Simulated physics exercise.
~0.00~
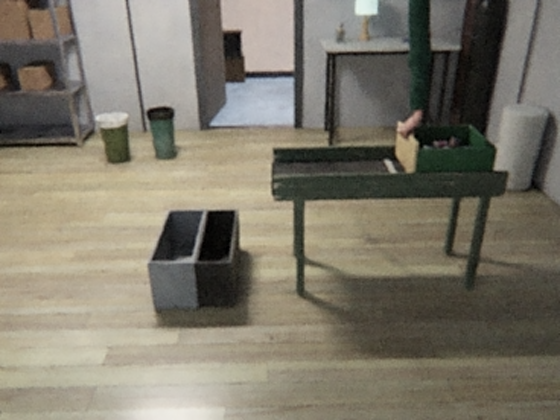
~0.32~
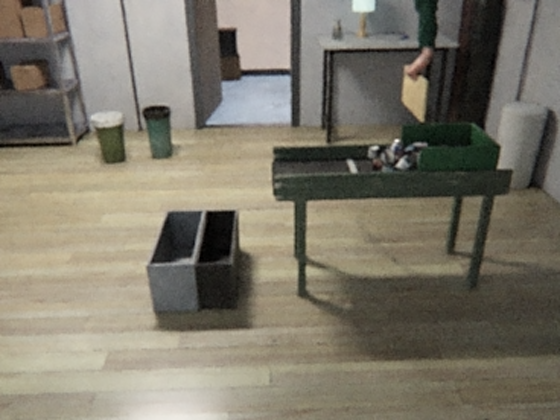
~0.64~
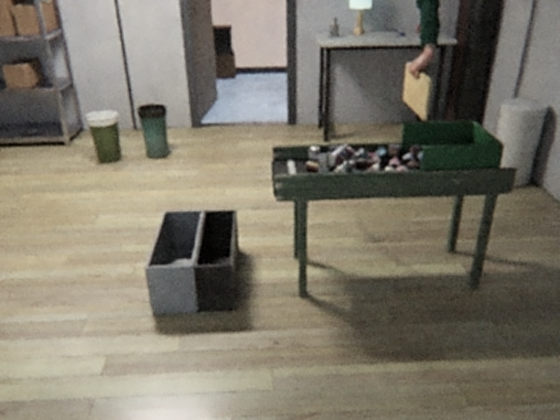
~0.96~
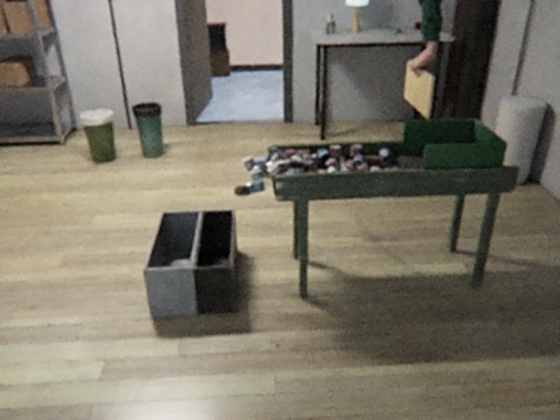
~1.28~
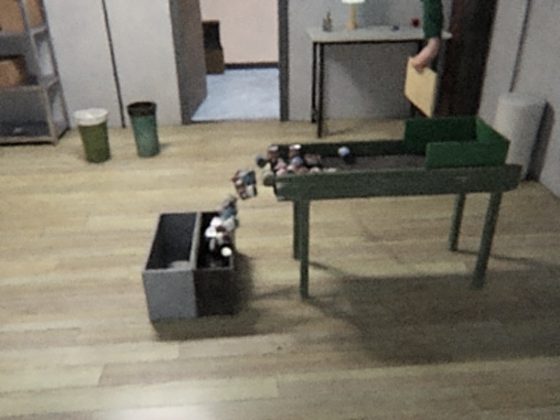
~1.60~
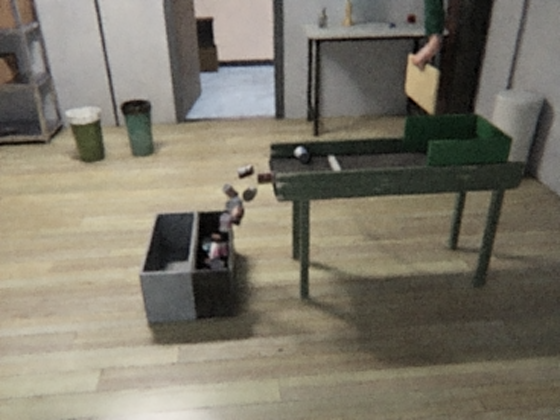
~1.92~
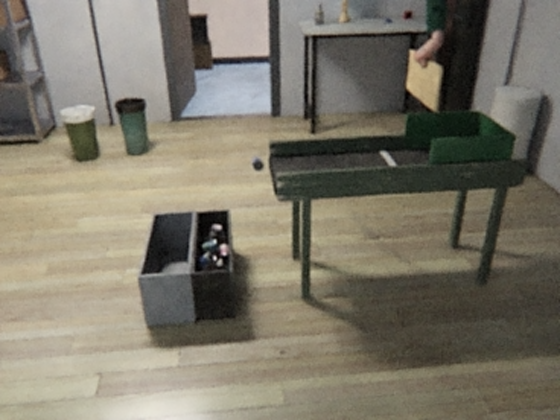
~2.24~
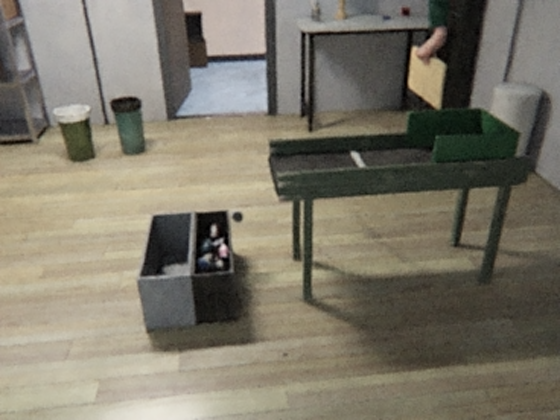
In a room, a hand lifts a gate and small tins ride left into a black box.
